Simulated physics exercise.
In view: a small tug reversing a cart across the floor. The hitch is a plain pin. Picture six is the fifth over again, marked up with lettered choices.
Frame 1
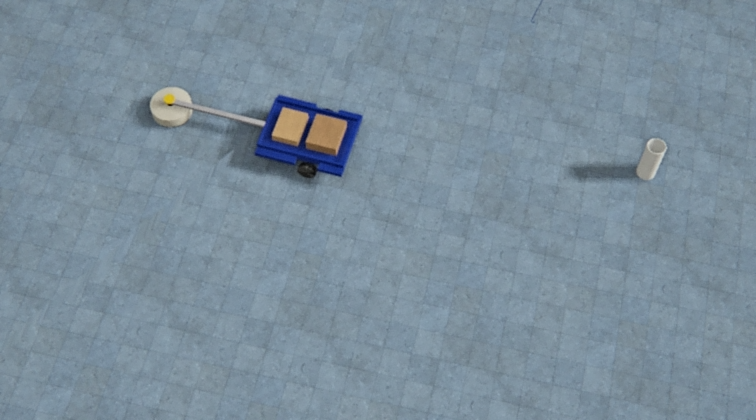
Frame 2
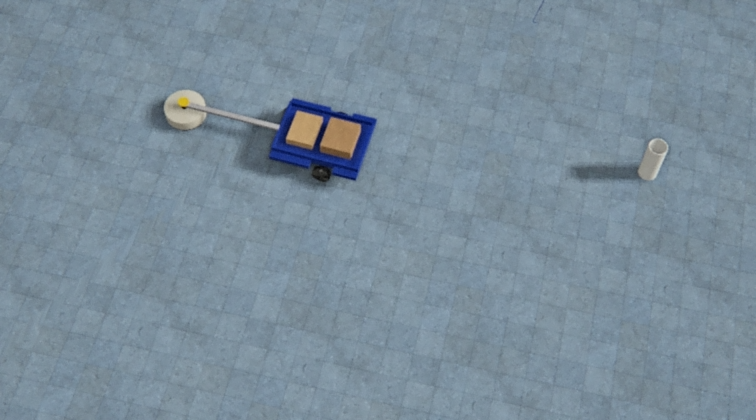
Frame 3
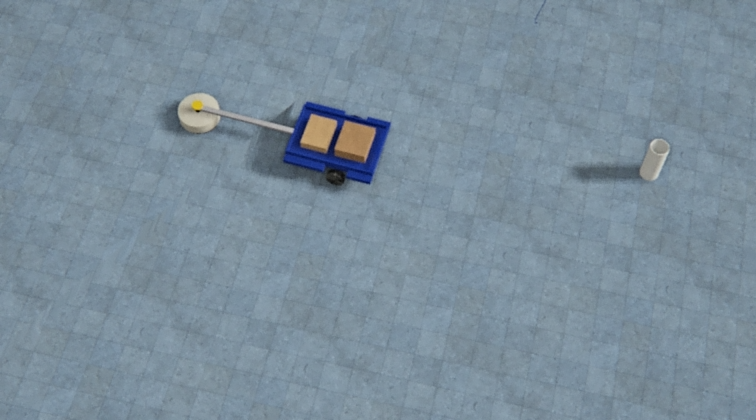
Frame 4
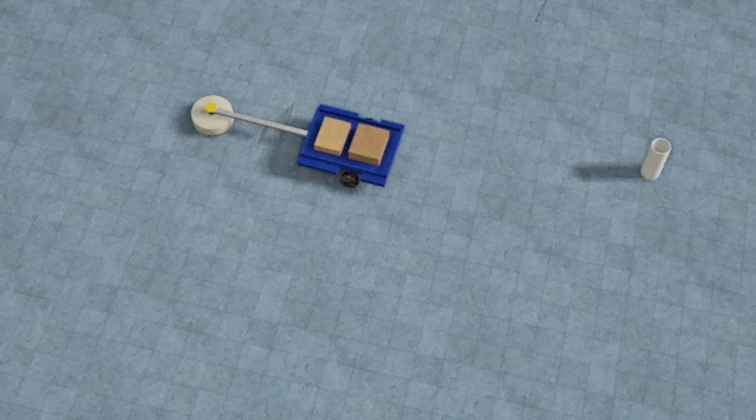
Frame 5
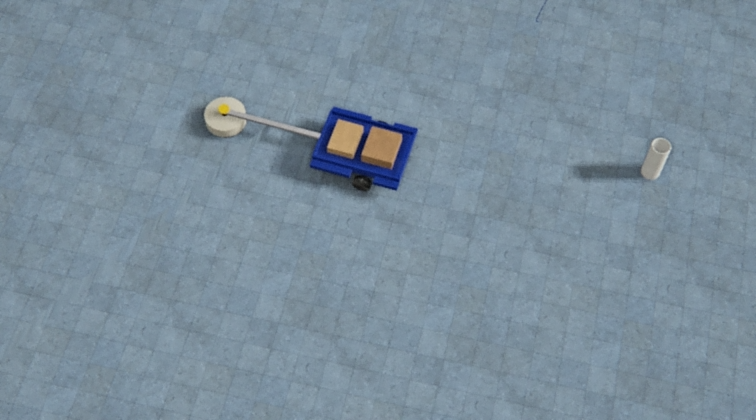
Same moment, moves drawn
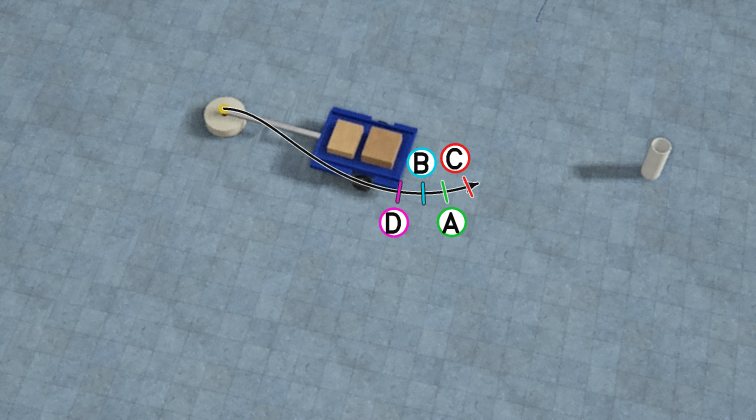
A small round white robot with a yellow dot pushes a blue cart carrying two wooden blocks slowly to the right across a tiled blue-grey floor, joined to it by a thin rod. The pair edges rightward and slightly downward, narrowing the gap to a white post that stays still.
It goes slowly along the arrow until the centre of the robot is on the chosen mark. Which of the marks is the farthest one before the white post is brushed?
No farther than A.
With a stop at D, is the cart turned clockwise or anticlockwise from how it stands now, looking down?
For that mark, anticlockwise.
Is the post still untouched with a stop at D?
Yes.
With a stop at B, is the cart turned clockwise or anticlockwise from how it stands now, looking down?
For that mark, anticlockwise.
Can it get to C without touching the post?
For that mark, no.
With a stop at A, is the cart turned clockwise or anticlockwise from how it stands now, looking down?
Anticlockwise.
On the marked copy, A at (445, 192); B at (423, 193); C at (468, 187); D at (399, 192); the route from (224, 109) via (339, 172) to (478, 184).
Following A. Soon after the start, robot (295, 151), cart (444, 166).
Later, robot (368, 191), cart (518, 170).
In the end, robot (444, 198), cart (588, 158); nothing has been touched.
As for the rest, B is safe but short; C is too far, the post has been hit; D is safe but short.
